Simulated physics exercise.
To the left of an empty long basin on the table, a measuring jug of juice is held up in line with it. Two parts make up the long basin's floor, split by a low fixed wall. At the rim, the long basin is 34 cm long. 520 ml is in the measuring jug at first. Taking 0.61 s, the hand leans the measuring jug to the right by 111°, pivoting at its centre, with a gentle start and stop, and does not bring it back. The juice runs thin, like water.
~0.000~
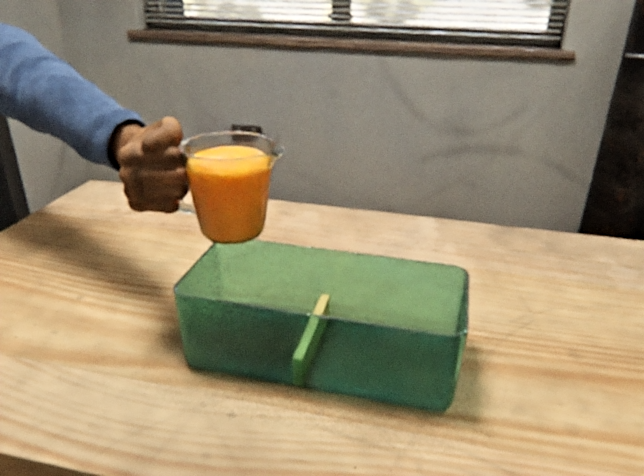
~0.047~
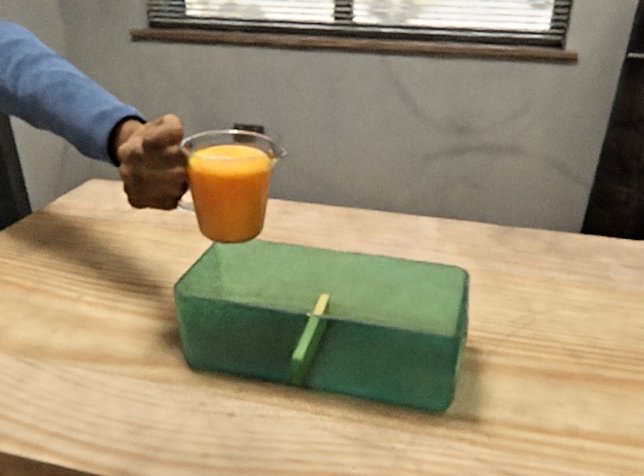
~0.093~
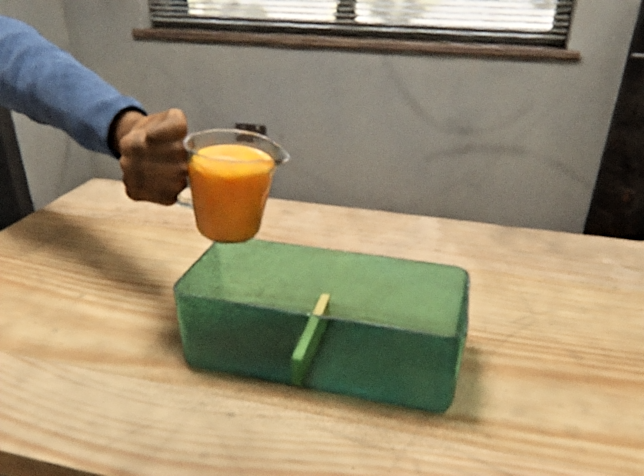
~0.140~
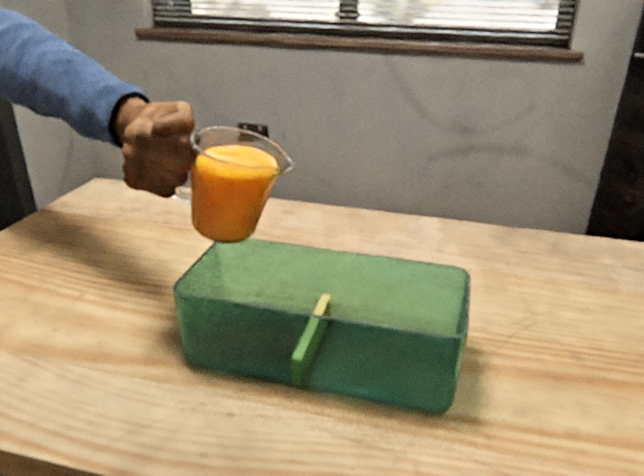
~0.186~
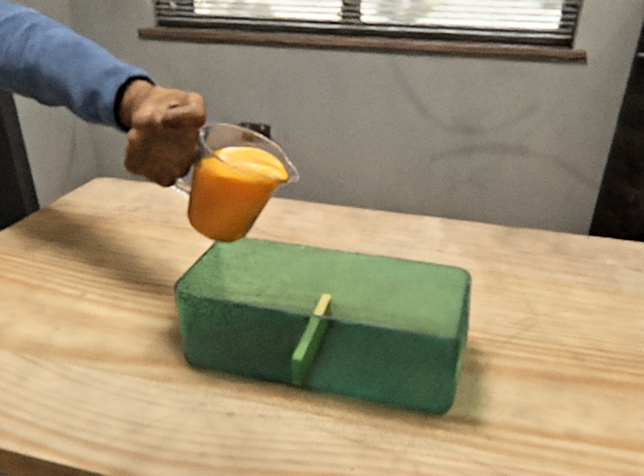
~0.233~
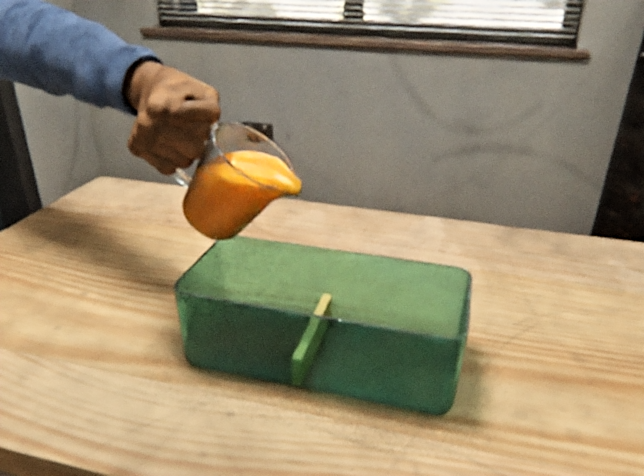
We see a hand holding a glass measuring jug of orange juice above the left end of a green see-through basin on a wooden table, then leaning the jug steadily to the right until the juice reaches its lip.
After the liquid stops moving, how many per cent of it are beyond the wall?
About 57 per cent.
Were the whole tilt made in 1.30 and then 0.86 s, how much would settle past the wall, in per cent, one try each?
Some 80 and 70 per cent, in that order.
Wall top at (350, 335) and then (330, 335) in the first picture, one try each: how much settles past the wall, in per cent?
Result: 15 per cent, then 35 per cent.
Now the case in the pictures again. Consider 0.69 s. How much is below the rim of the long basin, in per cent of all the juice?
Reading: Approx. 90 %.
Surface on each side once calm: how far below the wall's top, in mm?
The left side gives some 30 mm, the right side some 30 mm.
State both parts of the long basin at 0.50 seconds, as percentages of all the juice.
About 5 % left, 34 % right.
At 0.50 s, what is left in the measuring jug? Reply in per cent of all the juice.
I reckon about 42 in a hundred is still held.
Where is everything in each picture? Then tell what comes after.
Tilt 0°; pouring edge (285, 152); surface from (193, 154) to (271, 161); the long basin's rim runs from (197, 263) to (468, 301); the wall's top is at (313, 325), in the first picture.
Tilt 2°; pouring edge (286, 153); surface from (193, 152) to (272, 162), in the second picture.
Tilt 6°; pouring edge (289, 159); surface from (196, 152) to (274, 164), in the third picture.
Tilt 14°; pouring edge (294, 168); surface from (200, 152) to (280, 167), in the fourth picture.
Tilt 24°; pouring edge (299, 179); surface from (203, 157) to (289, 172), in the fifth picture.
Tilt 35°; pouring edge (301, 194); surface from (203, 169) to (300, 185); 1 per cent is over the edge, in the sixth picture.
By 0.50 s the tilt is 102° and 42 per cent is still to pour, 5 is left of the wall and 33 right of it.
By 0.69 s the tilt is 111° and 4 per cent is still to pour, 35 is left of the wall and 55 right of it.
By 0.89 s the tilt is 111° and 0 per cent is still to pour, 42 is left of the wall and 57 right of it.
By 1.11 s the tilt is 111° and 0 per cent is still to pour, 42 is left of the wall and 57 right of it.
At rest 42 per cent lies left of the wall, 57 right of it and 1 outside.
